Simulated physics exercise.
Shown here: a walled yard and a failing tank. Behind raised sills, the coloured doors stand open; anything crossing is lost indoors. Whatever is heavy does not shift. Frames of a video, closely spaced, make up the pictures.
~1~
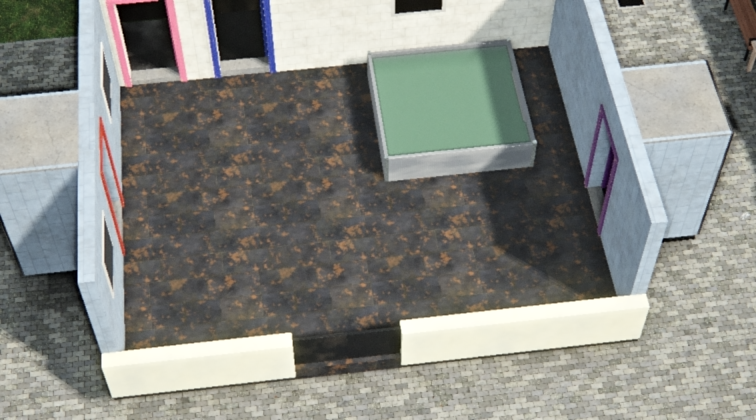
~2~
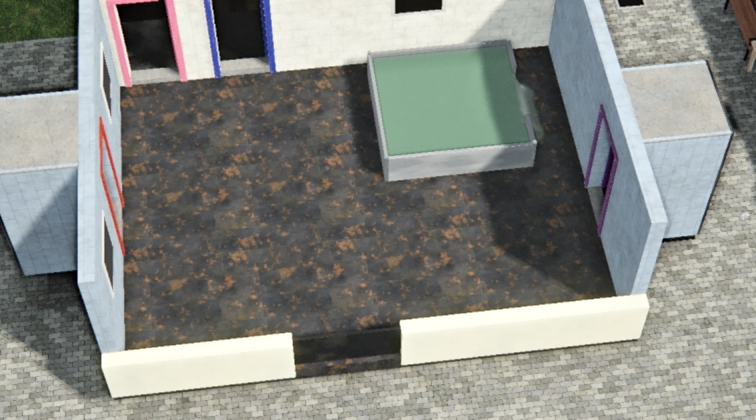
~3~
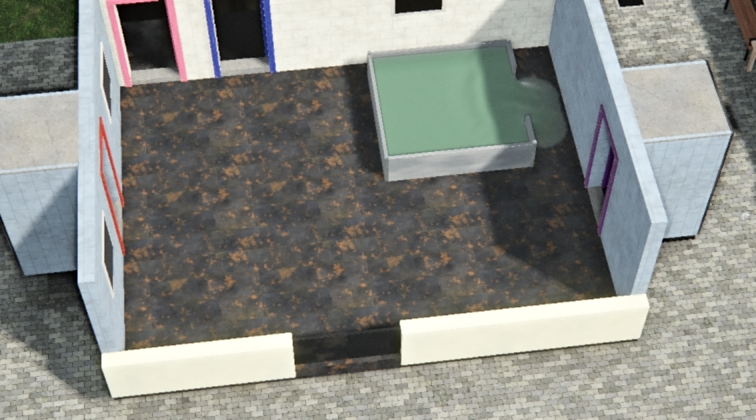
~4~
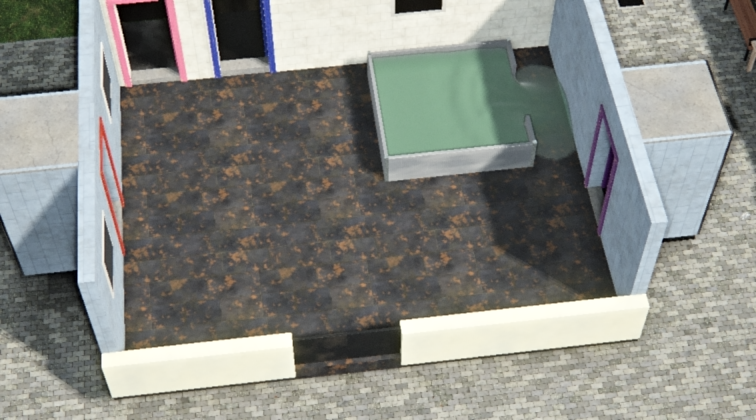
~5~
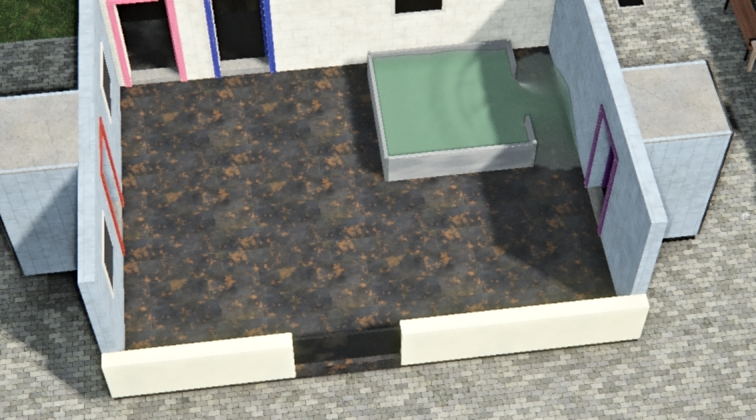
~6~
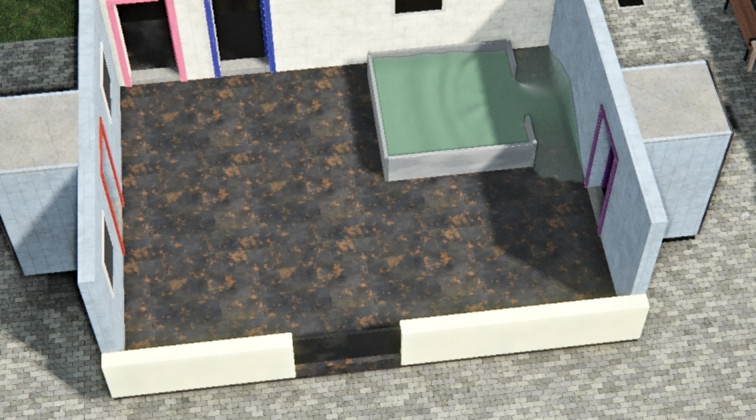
Water pours through a gap in the tank's right side and spreads across the dark floor.
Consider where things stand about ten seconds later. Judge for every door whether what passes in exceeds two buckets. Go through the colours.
In order: The blue door stays within two buckets of inflow, the pink door stays within two buckets of inflow, the purple door passes two buckets of inflow, the red door stays within two buckets of inflow.
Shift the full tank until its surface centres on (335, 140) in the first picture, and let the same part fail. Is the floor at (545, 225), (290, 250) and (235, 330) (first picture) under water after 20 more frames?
In order: Submerged, untouched, untouched.
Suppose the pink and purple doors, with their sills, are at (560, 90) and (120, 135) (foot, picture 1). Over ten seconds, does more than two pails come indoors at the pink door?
Pink: Exceeds it.
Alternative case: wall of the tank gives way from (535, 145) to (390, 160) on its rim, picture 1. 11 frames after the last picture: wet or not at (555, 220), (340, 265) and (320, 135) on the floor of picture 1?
So: Wetted, then wetted, then spared.
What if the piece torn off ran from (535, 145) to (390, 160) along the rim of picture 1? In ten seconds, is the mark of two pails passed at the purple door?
My reading: The purple one is over.
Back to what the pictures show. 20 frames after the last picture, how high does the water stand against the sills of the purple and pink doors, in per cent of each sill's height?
Approx. 220 % then 20 %.
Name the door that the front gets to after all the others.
That would be the red door.
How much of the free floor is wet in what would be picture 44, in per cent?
The answer is around 75 per cent.
A moment on, water covers 10 % of the floor; the blue door not reached, the pink door not reached, the purple door wet at the sill, nothing in, the red door not reached.
Next, water covers 25 % of the floor; the blue door not reached, the pink door not reached, the purple door under two buckets in, the red door not reached.
Then, water covers 40 % of the floor; the blue door wet at the sill, nothing in, the pink door wet at the sill, nothing in, the purple door under two buckets in, the red door not reached.
Later, water covers 75 % of the floor; the blue door wet at the sill, nothing in, the pink door wet at the sill, nothing in, the purple door over two buckets in, the red door wet at the sill, nothing in.
In the end, water covers 95 % of the floor; the blue door wet at the sill, nothing in, the pink door wet at the sill, nothing in, the purple door over two buckets in, the red door wet at the sill, nothing in.
